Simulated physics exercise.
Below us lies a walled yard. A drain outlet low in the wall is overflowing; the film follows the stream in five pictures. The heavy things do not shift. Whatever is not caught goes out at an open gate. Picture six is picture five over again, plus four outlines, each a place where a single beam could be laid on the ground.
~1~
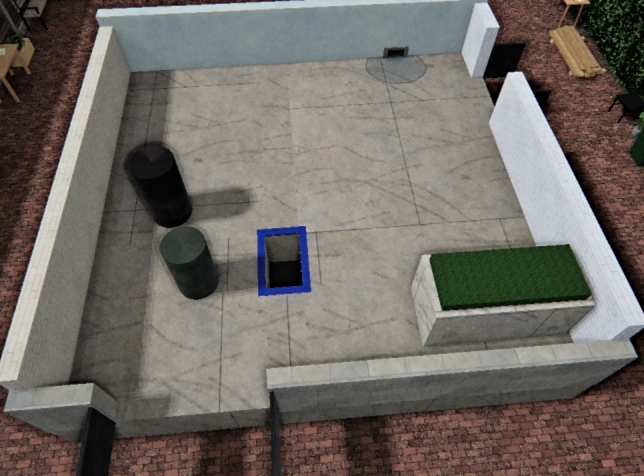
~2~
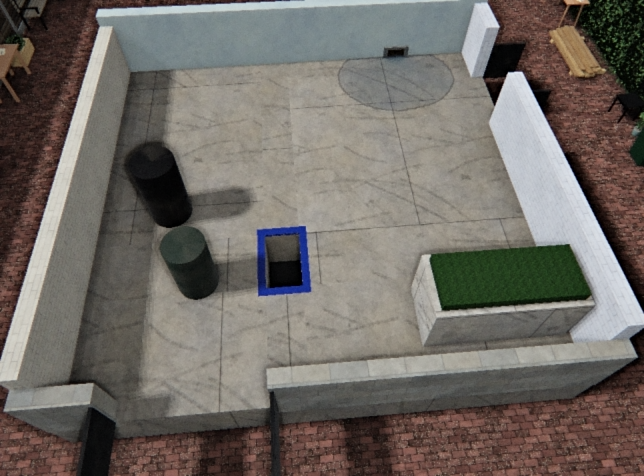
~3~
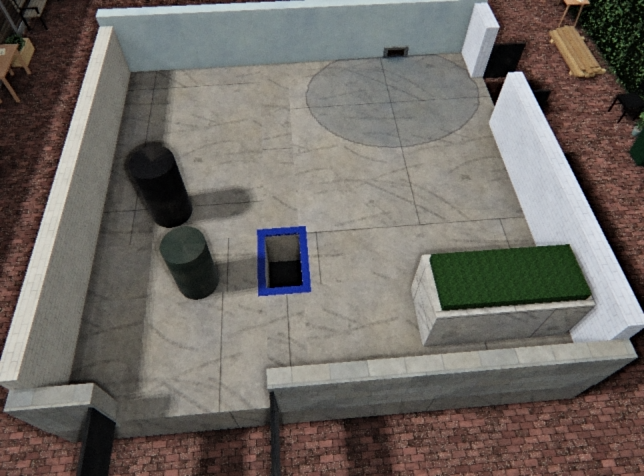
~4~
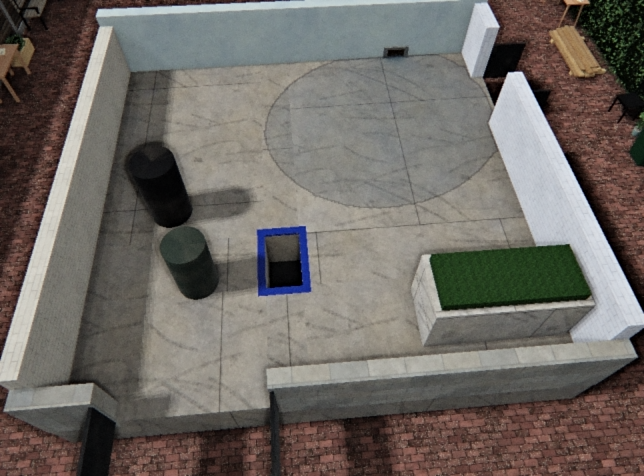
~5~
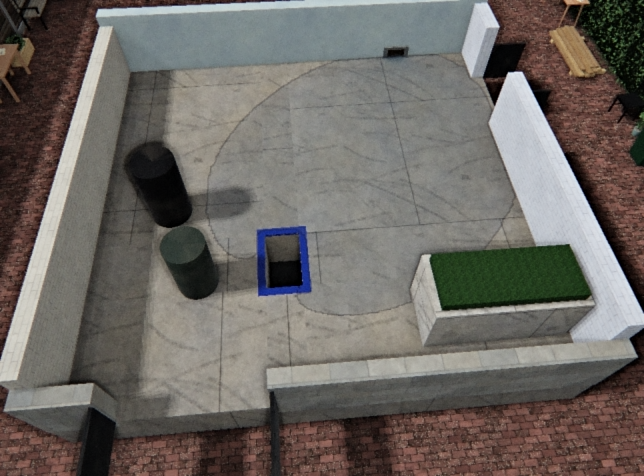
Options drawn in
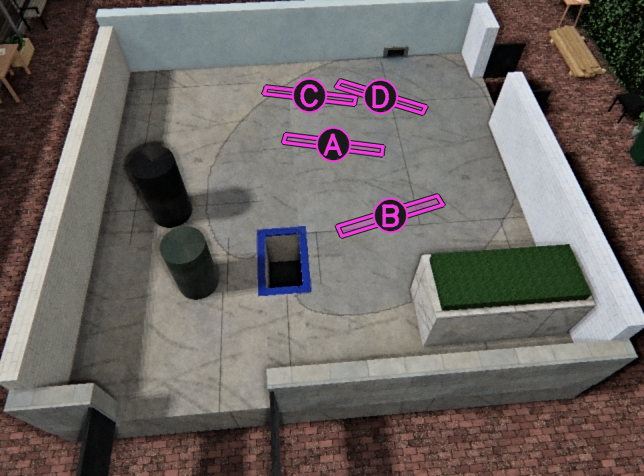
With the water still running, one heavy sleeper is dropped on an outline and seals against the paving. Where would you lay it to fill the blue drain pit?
B is best.
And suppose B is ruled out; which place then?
C.
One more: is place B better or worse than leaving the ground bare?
It is better.
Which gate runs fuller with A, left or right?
More leaves on the left.
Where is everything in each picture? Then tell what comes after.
Outfall at (396, 52); blue drain pit at (283, 260); open gate at (196, 396); open gate at (480, 99); water covers 2 % of the ground and shows as far out as (379, 77); blue drain pit still dry.
Water covers 7 % of the ground and shows as far out as (353, 97); blue drain pit still dry.
Water covers 15 % of the ground and shows as far out as (330, 129); blue drain pit still dry.
Water covers 28 % of the ground and shows as far out as (306, 186); blue drain pit still dry.
Water covers 46 % of the ground and shows as far out as (358, 309); blue drain pit taking water.
On the marked copy, A from (284, 138) to (382, 150); B from (339, 231) to (440, 200); C from (265, 90) to (355, 100); D from (338, 83) to (424, 110).
With A, about 9 % of the stream runs into the blue drain pit, about 91 % out by the gates.
With B, about 45 % of the stream runs into the blue drain pit, about 54 % out by the gates.
With C, about 22 % of the stream runs into the blue drain pit, about 77 % out by the gates.
With D, about 8 % of the stream runs into the blue drain pit, about 91 % out by the gates.
